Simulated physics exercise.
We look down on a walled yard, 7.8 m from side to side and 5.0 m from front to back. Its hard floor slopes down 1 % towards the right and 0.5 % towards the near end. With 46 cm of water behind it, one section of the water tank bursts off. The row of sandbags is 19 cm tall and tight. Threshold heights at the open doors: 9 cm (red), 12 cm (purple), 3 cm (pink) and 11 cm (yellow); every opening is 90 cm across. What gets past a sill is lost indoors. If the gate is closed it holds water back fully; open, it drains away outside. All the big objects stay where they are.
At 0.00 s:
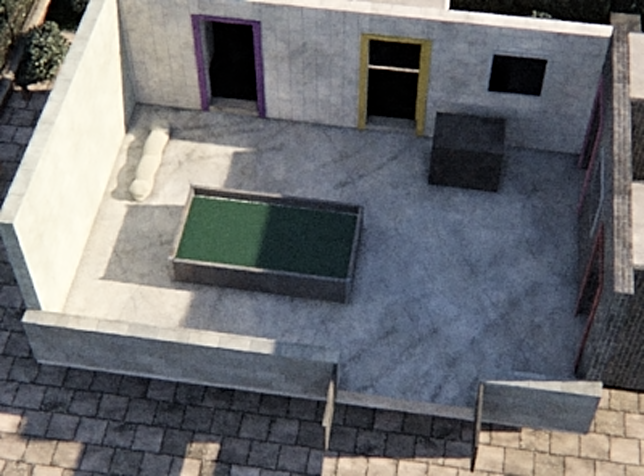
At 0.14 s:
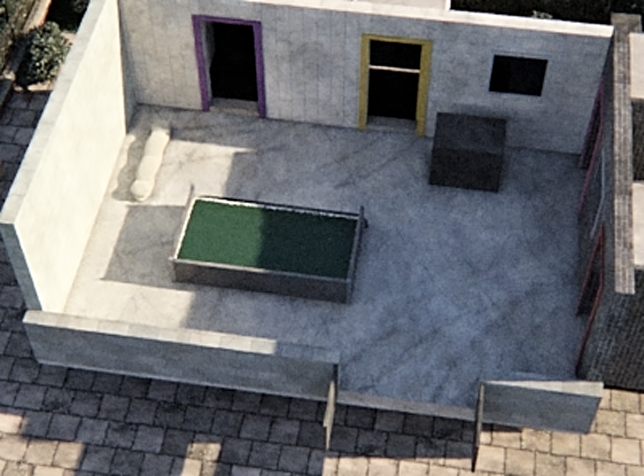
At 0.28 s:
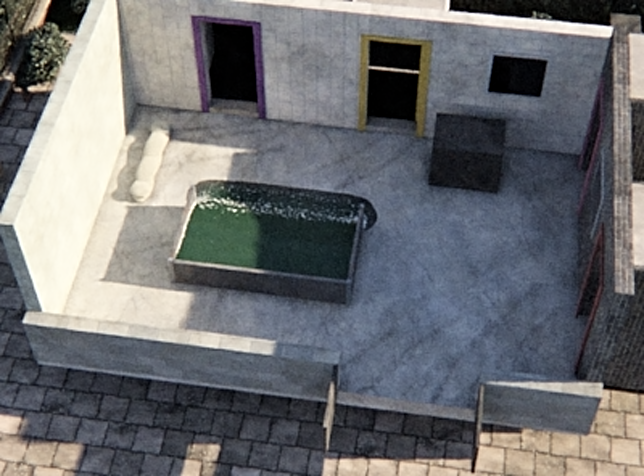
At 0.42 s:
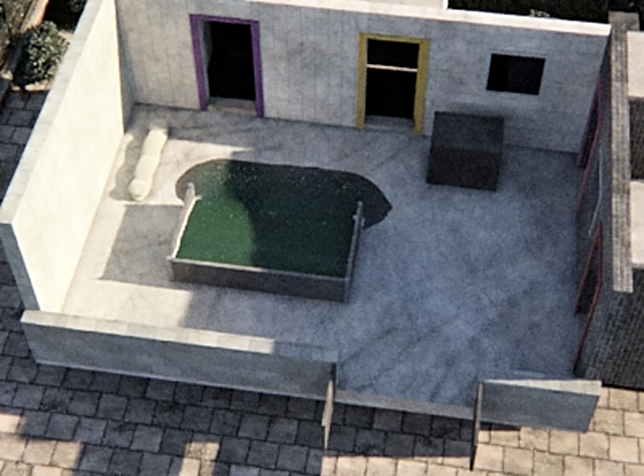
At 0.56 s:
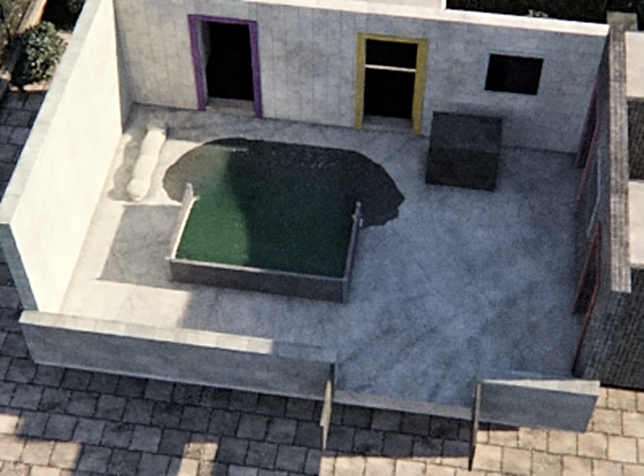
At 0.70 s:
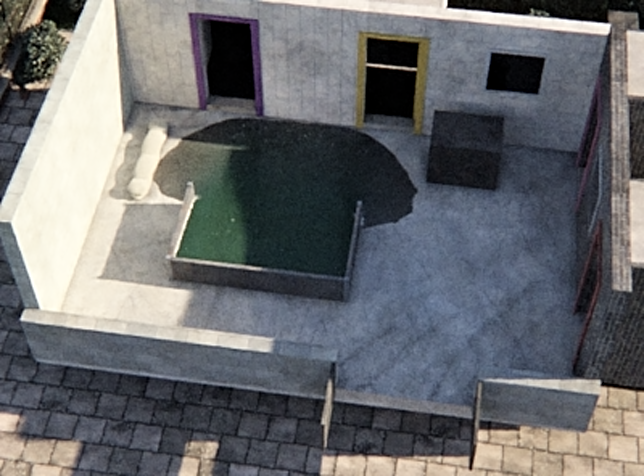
Walled yard seen from above, the far side of a rectangular tank giving way and dark green water spreading across the pale floor.
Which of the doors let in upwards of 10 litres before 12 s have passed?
The water let in: At the red door it stays under the limit; at the purple door it goes over the limit; at the pink door it goes over the limit; at the yellow door it passes the limit.
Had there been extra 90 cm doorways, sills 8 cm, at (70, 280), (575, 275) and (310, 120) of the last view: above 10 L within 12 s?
In turn: Not over, under, over.
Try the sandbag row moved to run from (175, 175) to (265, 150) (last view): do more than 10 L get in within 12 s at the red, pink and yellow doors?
Then: Red below, pink above, yellow over.
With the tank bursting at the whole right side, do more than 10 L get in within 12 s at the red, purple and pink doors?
Then: Red above, purple below, pink over.
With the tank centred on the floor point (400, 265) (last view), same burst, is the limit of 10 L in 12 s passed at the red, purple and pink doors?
Then: Red under, purple below, pink over.
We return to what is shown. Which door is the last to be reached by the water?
It is the red one.
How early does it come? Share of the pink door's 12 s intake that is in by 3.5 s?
About 15 per cent.
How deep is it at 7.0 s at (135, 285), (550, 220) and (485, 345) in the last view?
Roughly 4, 3 and 2 cm, in turn.
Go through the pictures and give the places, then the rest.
In the first frame, the water tank at (268, 235) is whole and still, 46 cm deep.
In the second frame, water pours out on the water tank's far side and has run 1.4 m, to a hidden place; typically 4 cm deep outside, 46 cm at the water tank's back.
In the third frame, the front is at a hidden place, 1.5 m from the gap on the water tank's far side; 1.6 m2 of floor is under water; 46 cm left at the back of the water tank.
In the fourth frame, the front is at (382, 204), 1.8 m from the gap on the water tank's far side; 3.1 m2 of floor is under water; 44 cm left at the back of the water tank.
In the fifth frame, the front is at (387, 183), 2.0 m from the gap on the water tank's far side; 4.9 m2 of floor is under water; 38 cm left at the back of the water tank.
In the sixth frame, the front is at (367, 140), 2.3 m from the gap on the water tank's far side; 6.5 m2 of floor is under water; 39 cm left at the back of the water tank.
After 1.4 s water covers 25 % of the floor and is deepest (33 cm) near (303, 128); red door not reached, purple door 22 cm at the sill, 9 L in, pink door not reached, yellow door 18 cm at the sill, 3 L in.
After 2.2 s water covers 30 % of the floor and is deepest (26 cm) near (425, 149); red door not reached, purple door 22 cm at the sill, 40 L in, pink door not reached, yellow door 20 cm at the sill, 26 L in.
After 3.5 s water covers 40 % of the floor and is deepest (20 cm) near (423, 165); red door not reached, purple door 12 cm at the sill, 62 L in, pink door 10 cm at the sill, 13 L in, yellow door 15 cm at the sill, 51 L in.
After 7.0 s water covers 85 % of the floor and is deepest (13 cm) near (567, 405); red door 6 cm at the sill, 0 L in, purple door 4 cm at the sill, 64 L in, pink door 5 cm at the sill, 74 L in, yellow door 6 cm at the sill, 61 L in.
After 12.0 s water covers 85 % of the floor and is deepest (8 cm) near (567, 405); red door 7 cm at the sill, 0 L in, purple door 1 cm at the sill, 64 L in, pink door 4 cm at the sill, 84 L in, yellow door 6 cm at the sill, 61 L in.
